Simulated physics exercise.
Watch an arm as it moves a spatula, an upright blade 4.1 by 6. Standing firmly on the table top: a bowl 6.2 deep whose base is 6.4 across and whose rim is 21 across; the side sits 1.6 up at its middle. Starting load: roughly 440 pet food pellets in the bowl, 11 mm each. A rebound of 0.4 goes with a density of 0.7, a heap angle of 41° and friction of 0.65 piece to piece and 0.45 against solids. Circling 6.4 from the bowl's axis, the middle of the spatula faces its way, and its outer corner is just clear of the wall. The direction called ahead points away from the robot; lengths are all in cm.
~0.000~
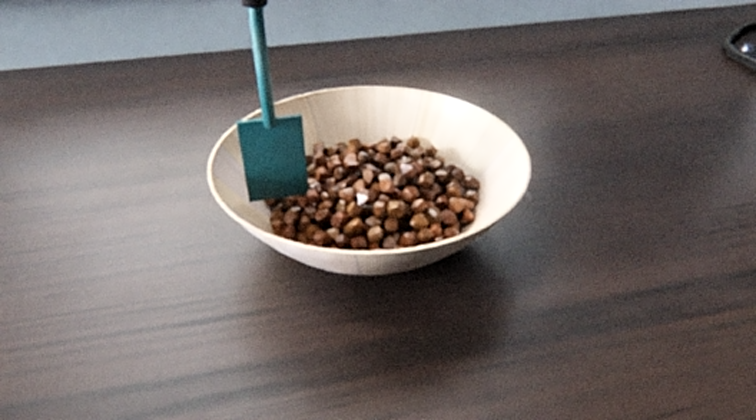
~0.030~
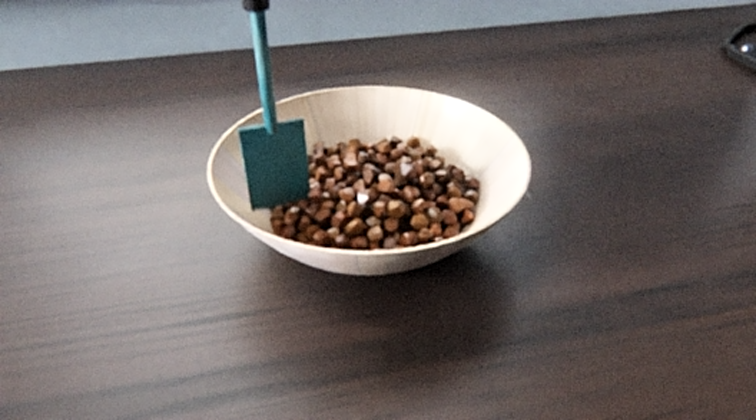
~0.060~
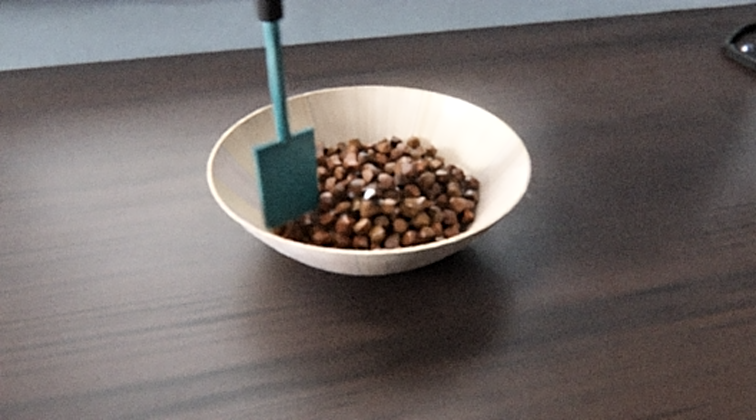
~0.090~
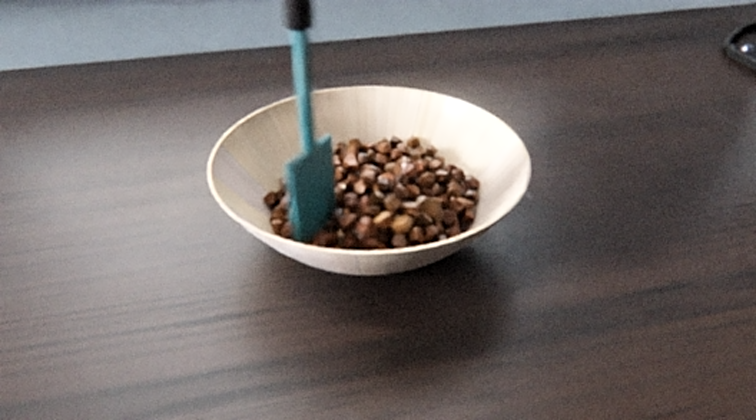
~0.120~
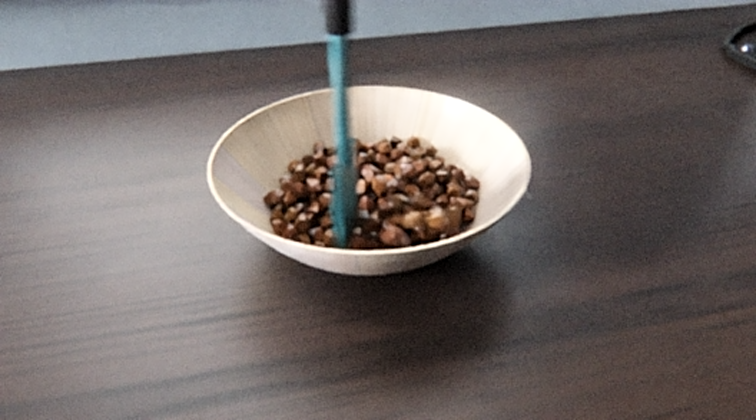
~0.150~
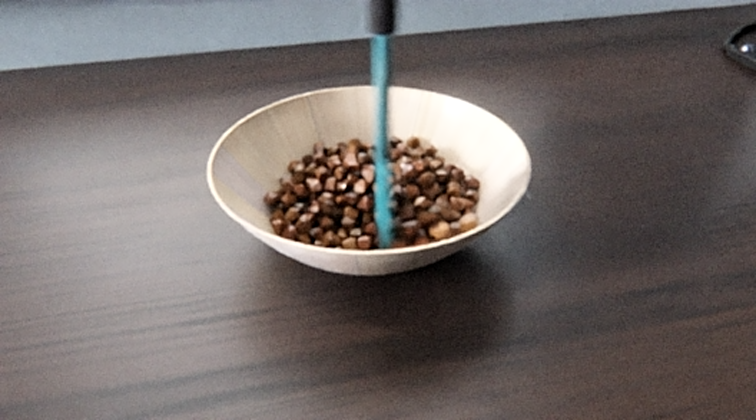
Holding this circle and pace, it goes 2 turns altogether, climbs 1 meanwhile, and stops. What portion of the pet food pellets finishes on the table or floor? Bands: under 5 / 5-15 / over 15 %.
5-15 %.
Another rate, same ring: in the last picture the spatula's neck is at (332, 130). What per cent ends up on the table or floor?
Roughly 0 per cent.
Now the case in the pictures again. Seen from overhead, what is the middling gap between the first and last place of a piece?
0 cm.
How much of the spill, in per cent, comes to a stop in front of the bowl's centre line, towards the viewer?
40 per cent, roughly.
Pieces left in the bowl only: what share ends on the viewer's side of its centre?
About 50 %.
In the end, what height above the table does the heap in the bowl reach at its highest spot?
About 5.5 cm.
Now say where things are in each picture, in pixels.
The first frame shows spatula neck at (266, 96), 0° round; upper third of the load around (372, 183), from x 270 to 470, top at y 140; 440 in the bowl.
The second frame shows spatula neck at (268, 101), 7° round; upper third of the load around (373, 183), from x 270 to 470, top at y 140.
The third frame shows spatula neck at (282, 114), 26° round; upper third of the load around (374, 183), from x 270 to 470, top at y 140.
The fourth frame shows spatula neck at (308, 125), 45° round; upper third of the load around (379, 183), from x 270 to 470, top at y 140.
The fifth frame shows spatula neck at (343, 131), 65° round; upper third of the load around (385, 183), from x 270 to 470, top at y 140.
The sixth frame shows spatula neck at (383, 131), 84° round; upper third of the load around (390, 183), from x 270 to 470, top at y 140; 440 in the bowl.
By 0.53 s, 333° round, highest piece 8 above the table; 418 in the bowl, 17 on the table or floor, 5 in flight or on the tool.
By 0.92 s, 222° round, highest piece 7 above the table; 406 in the bowl, 33 on the table or floor, 1 in flight or on the tool.
By 1.31 s, 0° round, highest piece 5 above the table; 403 in the bowl, 37 on the table or floor.
By 2.01 s, 0° round, highest piece 5 above the table; 403 in the bowl, 37 on the table or floor.
Final count, 403 in the bowl, 37 on the table or floor. That is 8 % on the table or floor.
